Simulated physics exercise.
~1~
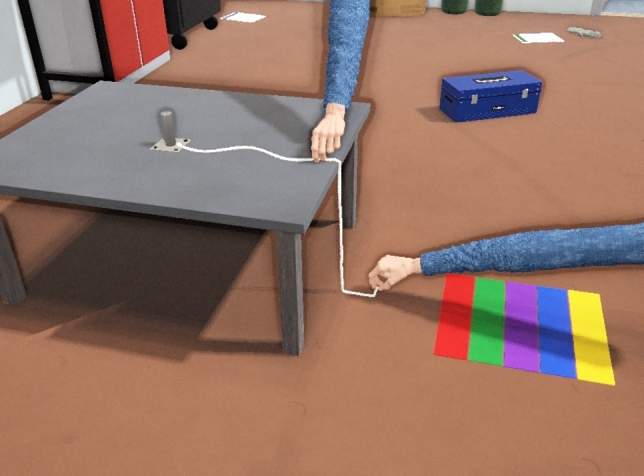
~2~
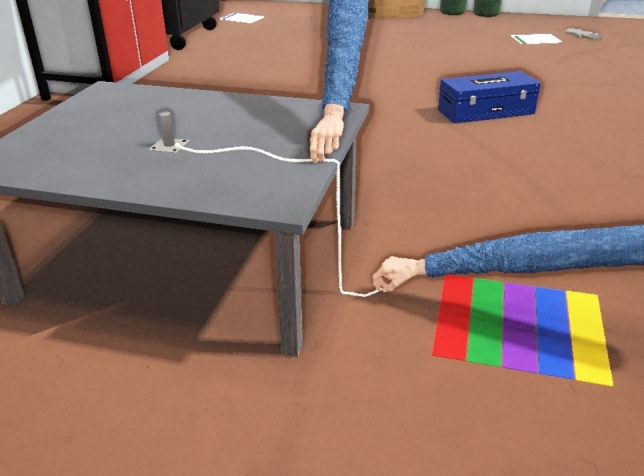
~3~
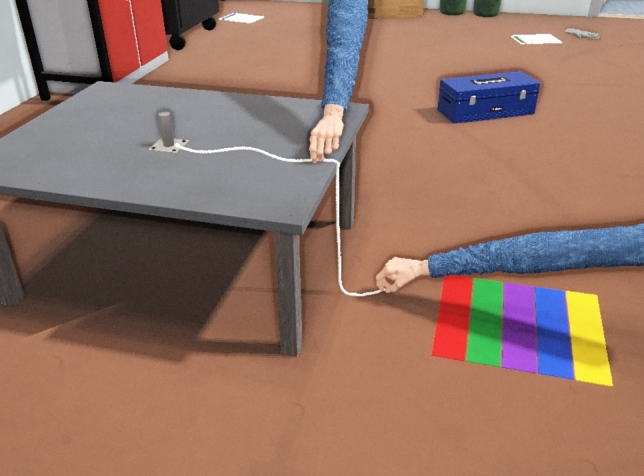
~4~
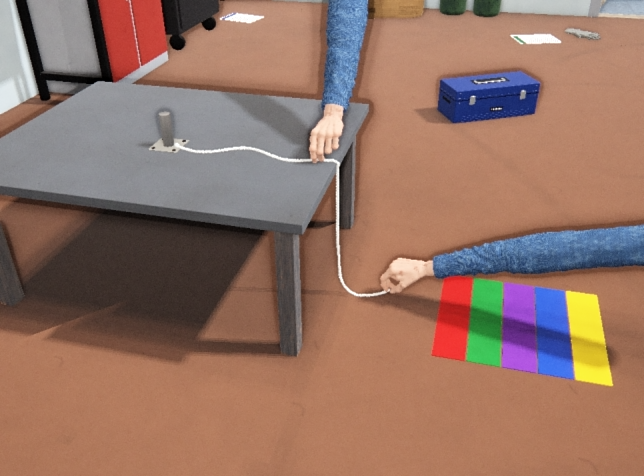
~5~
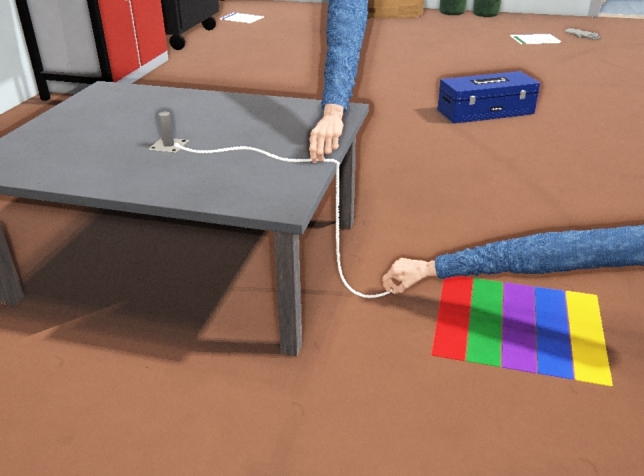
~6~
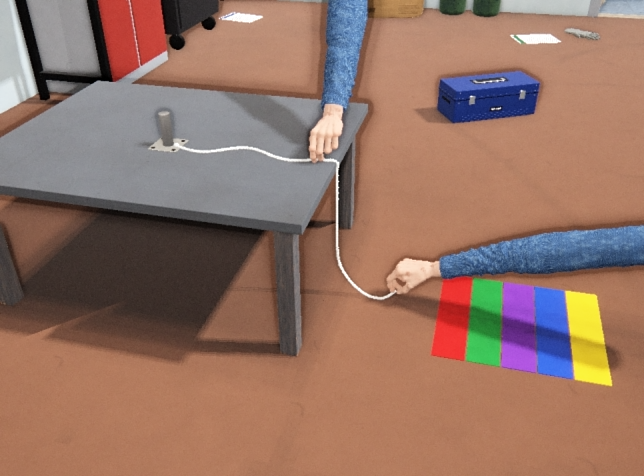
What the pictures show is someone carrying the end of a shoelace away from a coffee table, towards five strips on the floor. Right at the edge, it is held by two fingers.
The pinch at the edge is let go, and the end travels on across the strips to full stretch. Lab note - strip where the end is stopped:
Green strip.
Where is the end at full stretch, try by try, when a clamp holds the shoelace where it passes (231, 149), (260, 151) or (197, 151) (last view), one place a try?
First (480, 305), next (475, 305), last (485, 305).
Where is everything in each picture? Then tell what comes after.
The first picture shows end (378, 287); red (452, 340); green (486, 346); purple (521, 352); blue (557, 358); yellow (594, 364).
The second picture shows end (382, 289); shoelace through (198, 152) (256, 150) (303, 161) (338, 188) (340, 239) (341, 286).
The third picture shows end (385, 289).
The fourth picture shows end (389, 290); shoelace through (198, 152) (256, 150) (302, 161) (337, 188) (338, 239) (344, 286).
The fifth picture shows end (391, 290).
The sixth picture shows end (396, 291); shoelace through (197, 151) (255, 150) (302, 160) (337, 187) (337, 239) (353, 284).
Soon after, end near (416, 294); short of the strips.
Then, end near (459, 300); over red.
At full stretch, end near (486, 304); over green. It gets as far as the green strip.
